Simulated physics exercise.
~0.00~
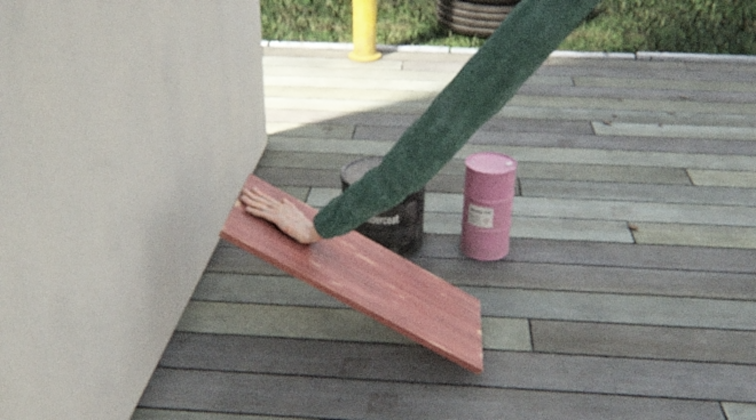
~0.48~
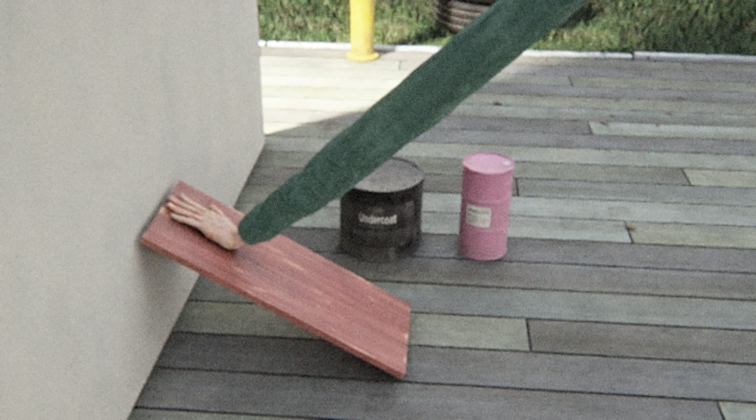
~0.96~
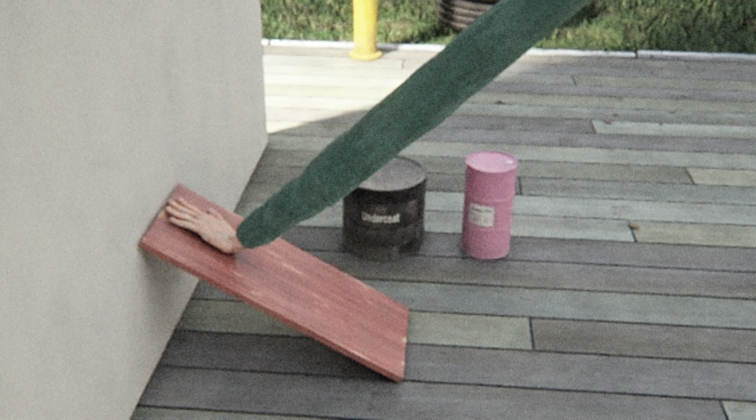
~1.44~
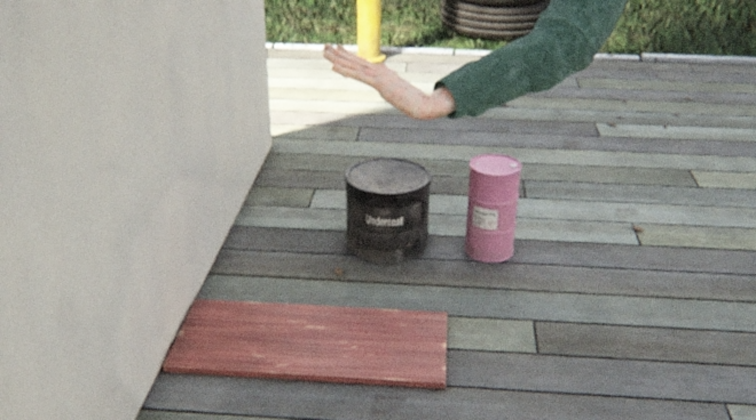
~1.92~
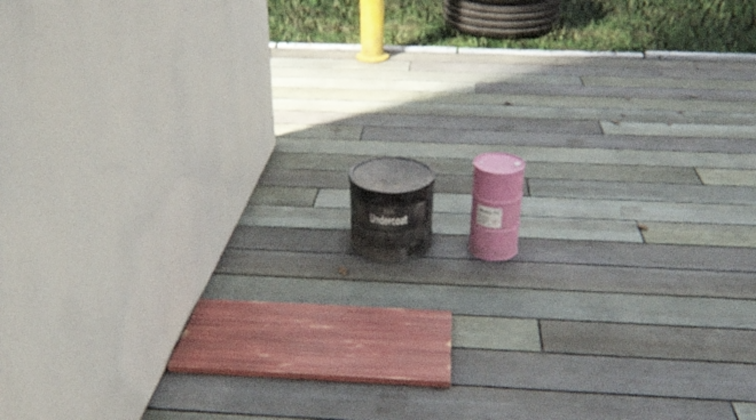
A green-sleeved arm propping a red board against a pale wall, then letting go as the board slides down flat onto decking.
